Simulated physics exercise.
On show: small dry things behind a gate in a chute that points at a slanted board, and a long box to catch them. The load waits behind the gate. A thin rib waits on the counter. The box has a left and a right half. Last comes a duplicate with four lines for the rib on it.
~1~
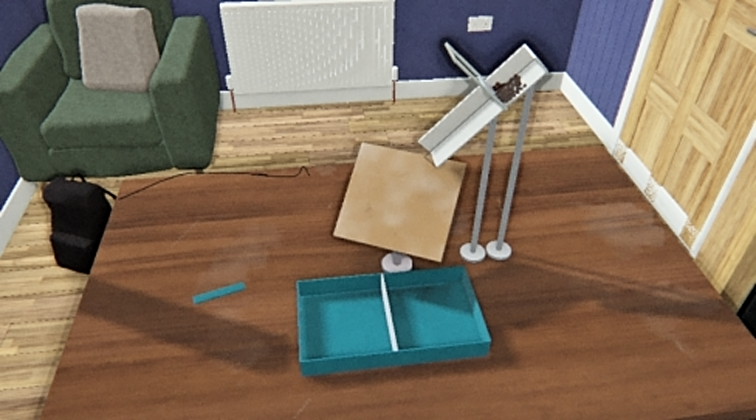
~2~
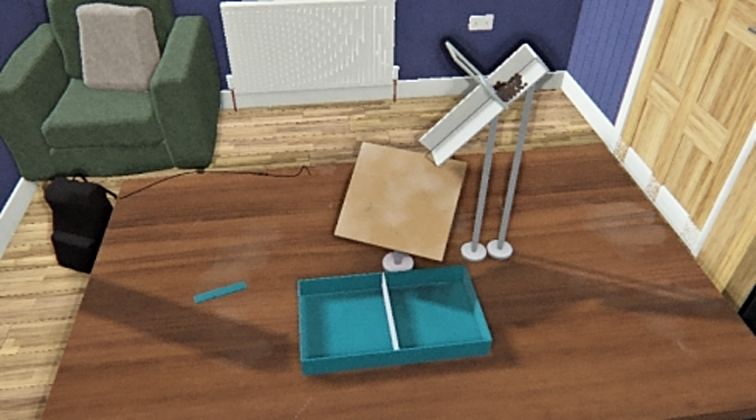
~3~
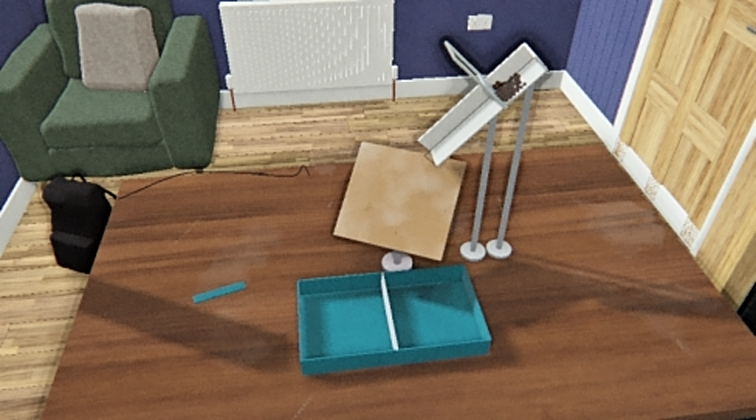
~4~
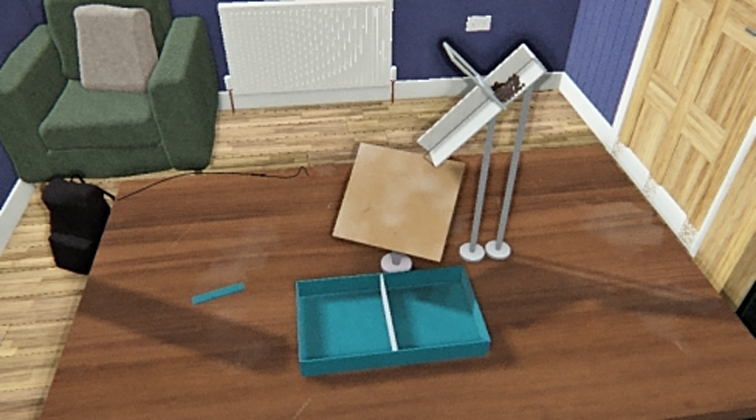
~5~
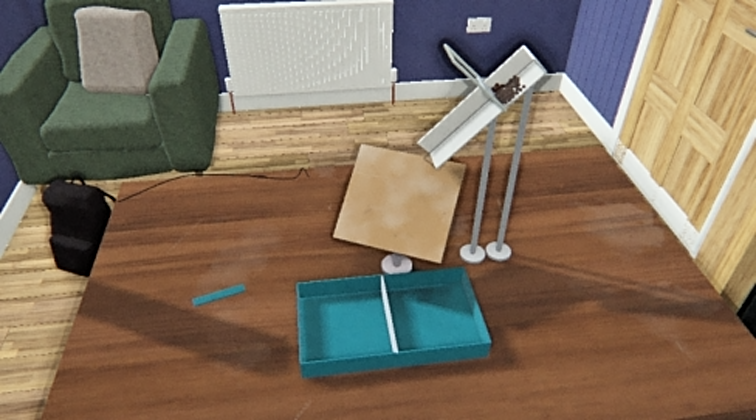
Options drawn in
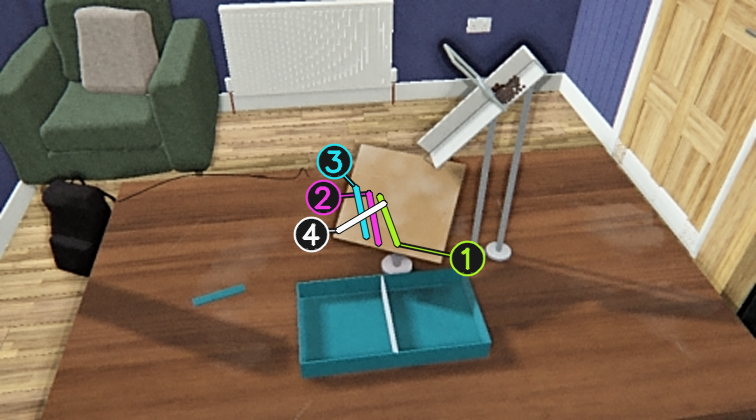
A wooden table holds a teal divided box, slanted board and loaded chute; nothing moves.
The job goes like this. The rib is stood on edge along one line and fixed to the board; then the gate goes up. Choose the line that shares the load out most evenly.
Best: 2.
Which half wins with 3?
The left half.
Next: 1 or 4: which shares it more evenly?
It is 1.
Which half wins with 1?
The right half.
On the marked copy, line 1 from (379, 196) to (397, 244); line 2 from (368, 193) to (378, 243); line 3 from (356, 187) to (366, 236); line 4 from (384, 203) to (338, 230).
With 1, of what is caught, a small part in the left half, most in the right.
With 2, of what is caught, about half in the left half, about half in the right.
With 3, of what is caught, nearly all in the left half, a small part in the right.
With 4, of what is caught, all in the left half, none in the right.
